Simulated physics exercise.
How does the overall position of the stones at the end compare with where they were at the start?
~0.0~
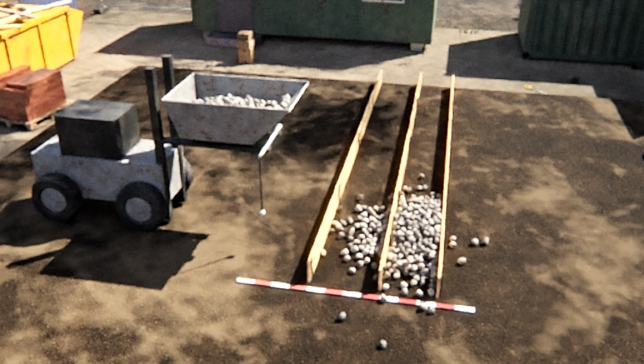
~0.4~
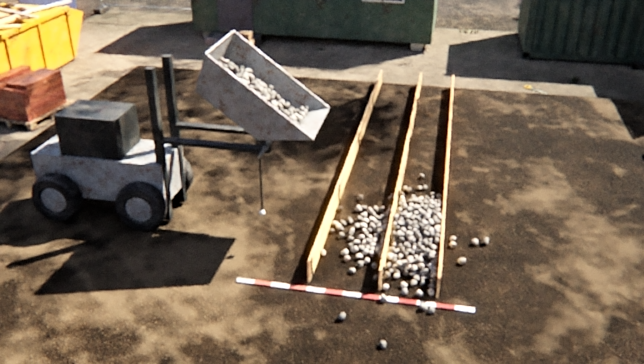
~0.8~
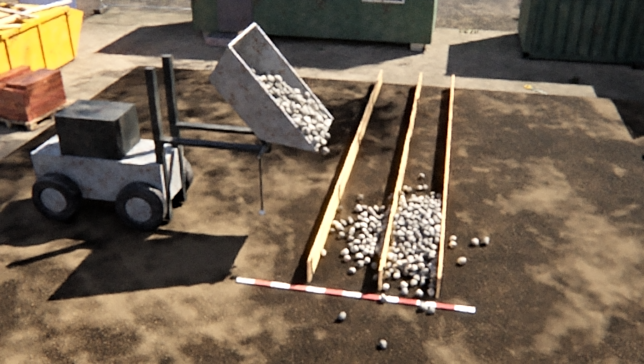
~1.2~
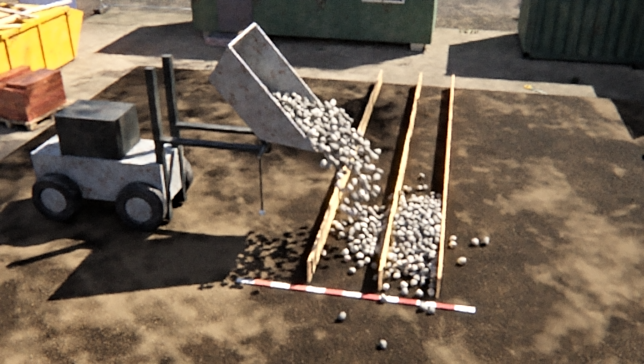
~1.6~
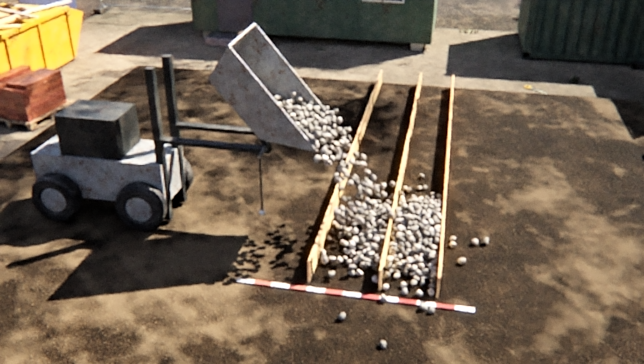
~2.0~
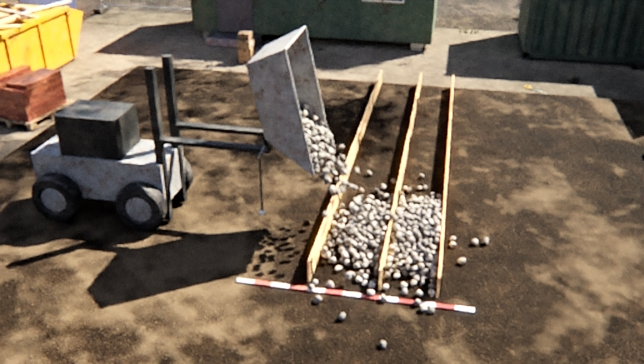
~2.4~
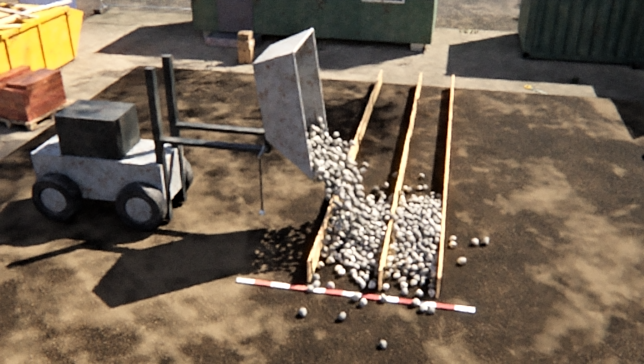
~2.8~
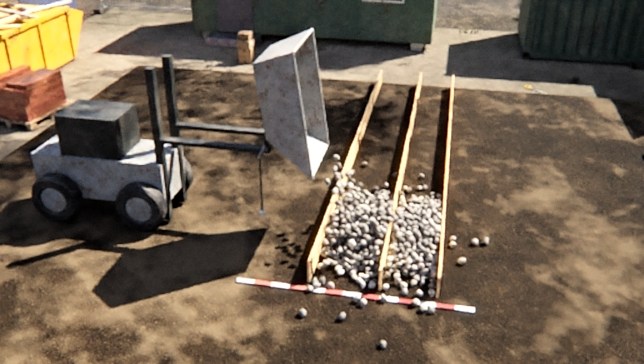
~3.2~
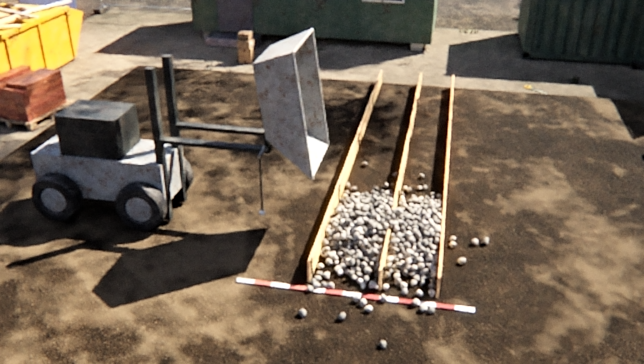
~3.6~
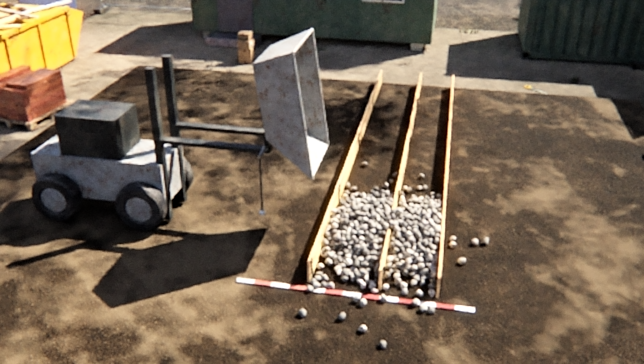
Taken together, the stones end up farther right and lower in view. At first many sit in the raised skip, with the rest on the ground around the boards, but by the end the skip is empty and they all lie on the ground, mostly between the boards.
